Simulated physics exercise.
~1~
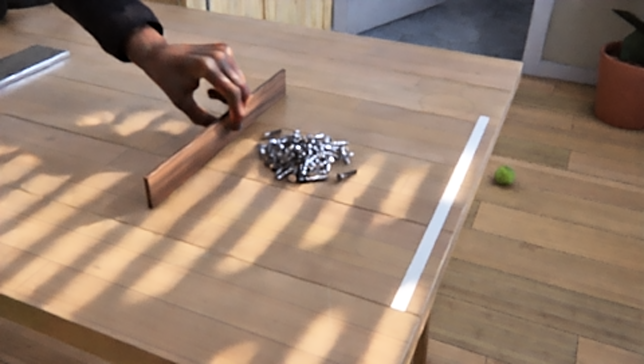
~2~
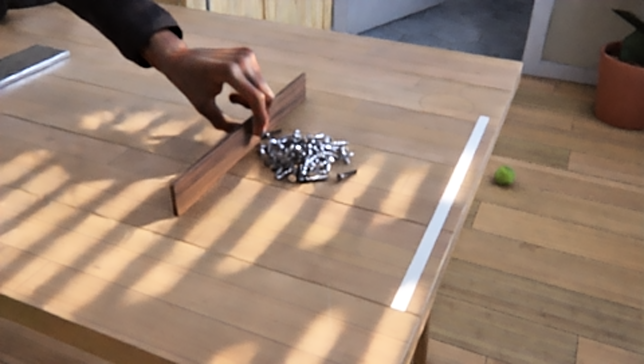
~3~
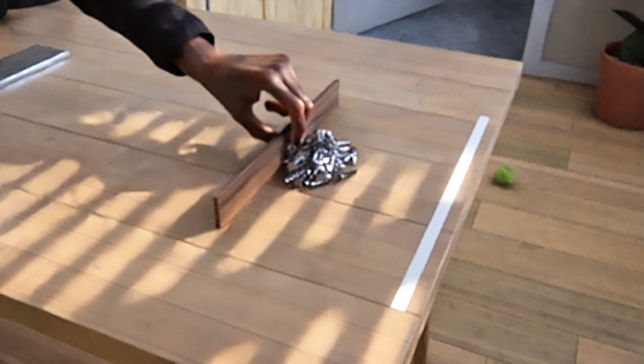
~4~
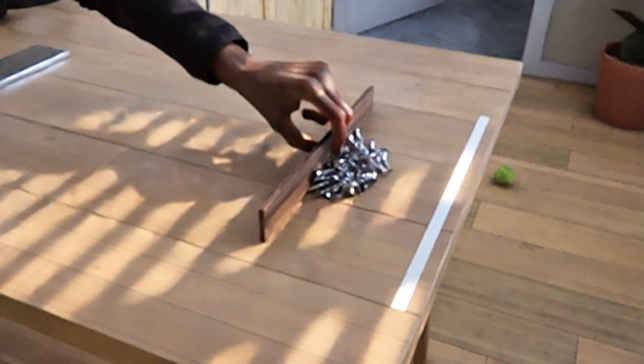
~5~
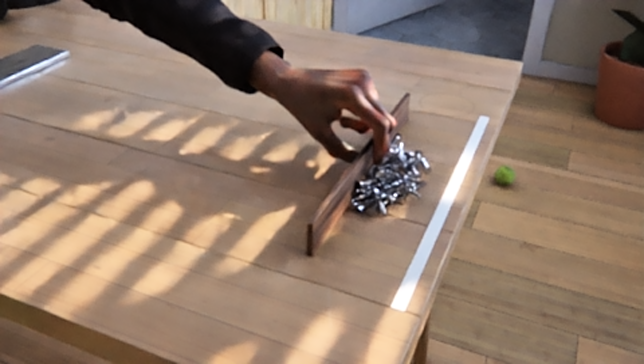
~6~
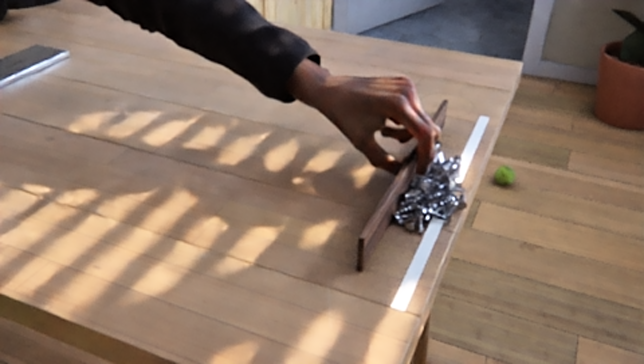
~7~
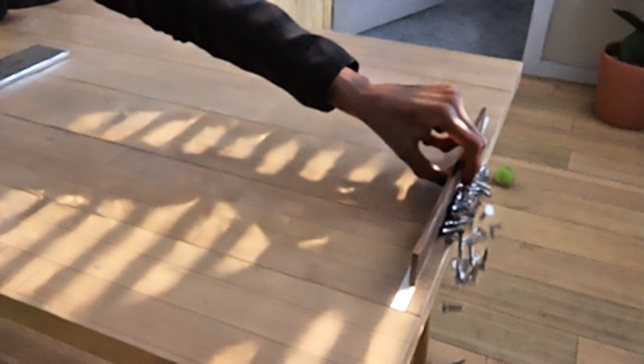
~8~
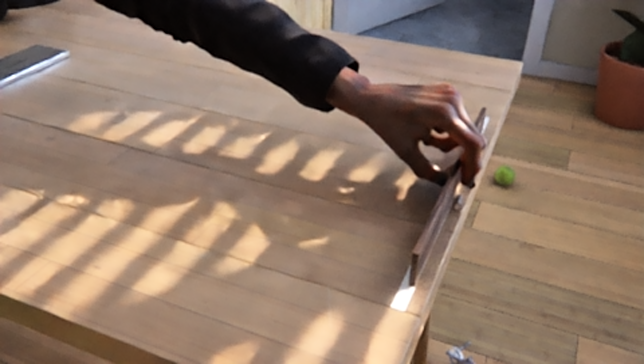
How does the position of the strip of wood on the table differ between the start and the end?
At the start the strip stands well back from the white tape, to the left of the metal pieces. By the end it is farther right, resting at the white tape near the table's right edge.
